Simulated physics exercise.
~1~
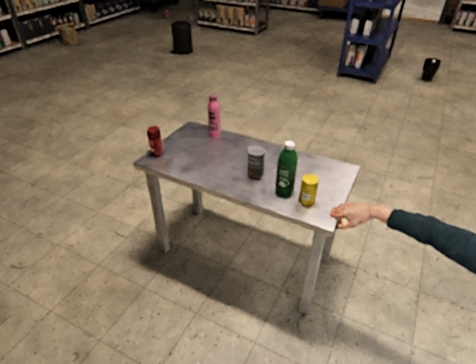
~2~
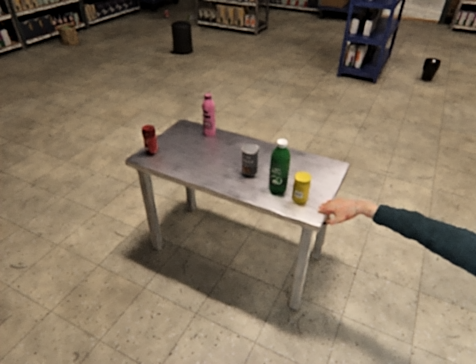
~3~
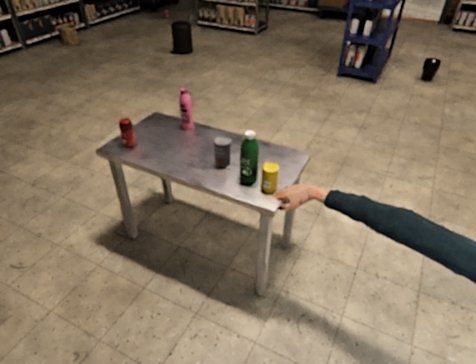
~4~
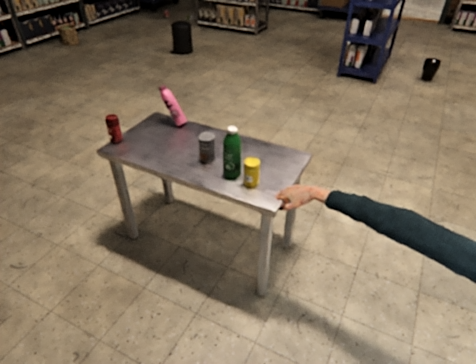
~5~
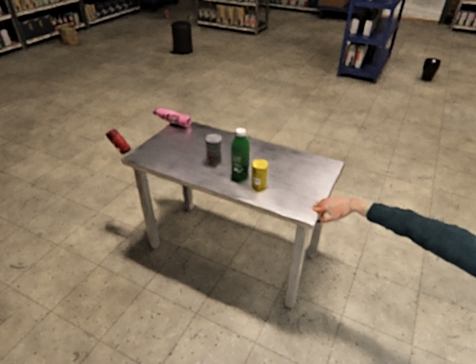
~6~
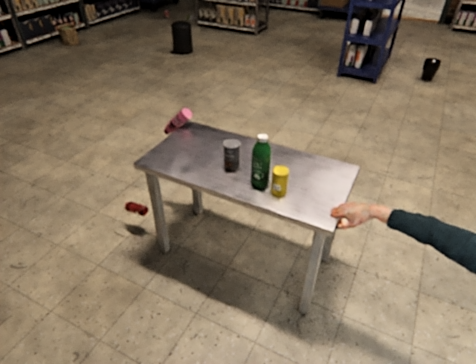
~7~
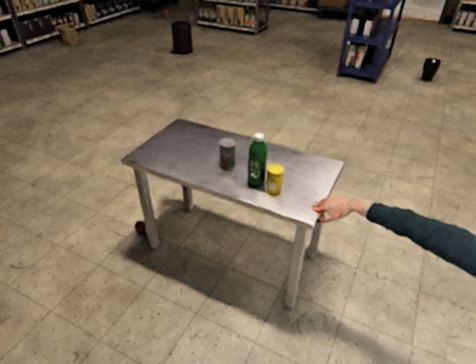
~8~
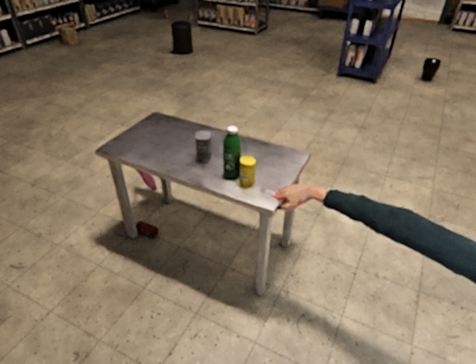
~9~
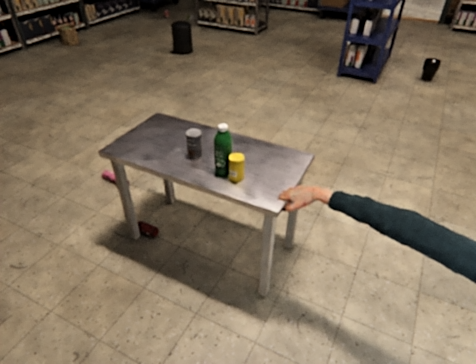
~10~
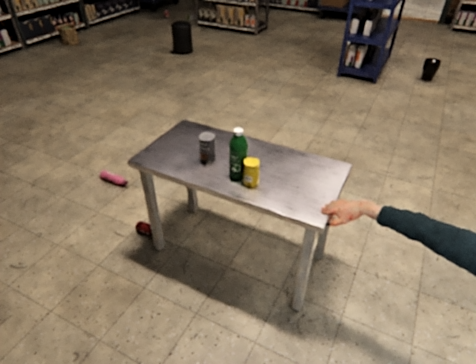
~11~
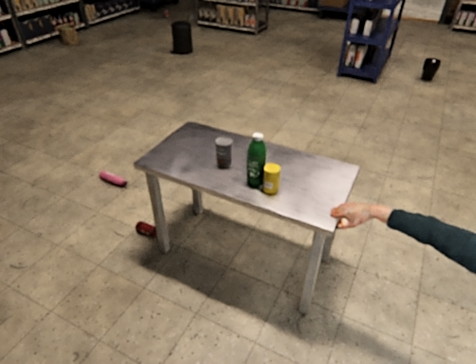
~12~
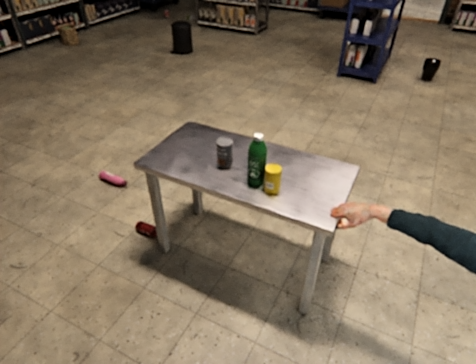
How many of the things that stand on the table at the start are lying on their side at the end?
Two of them are lying on their side at the end, the red can and the pink bottle, both on the floor.
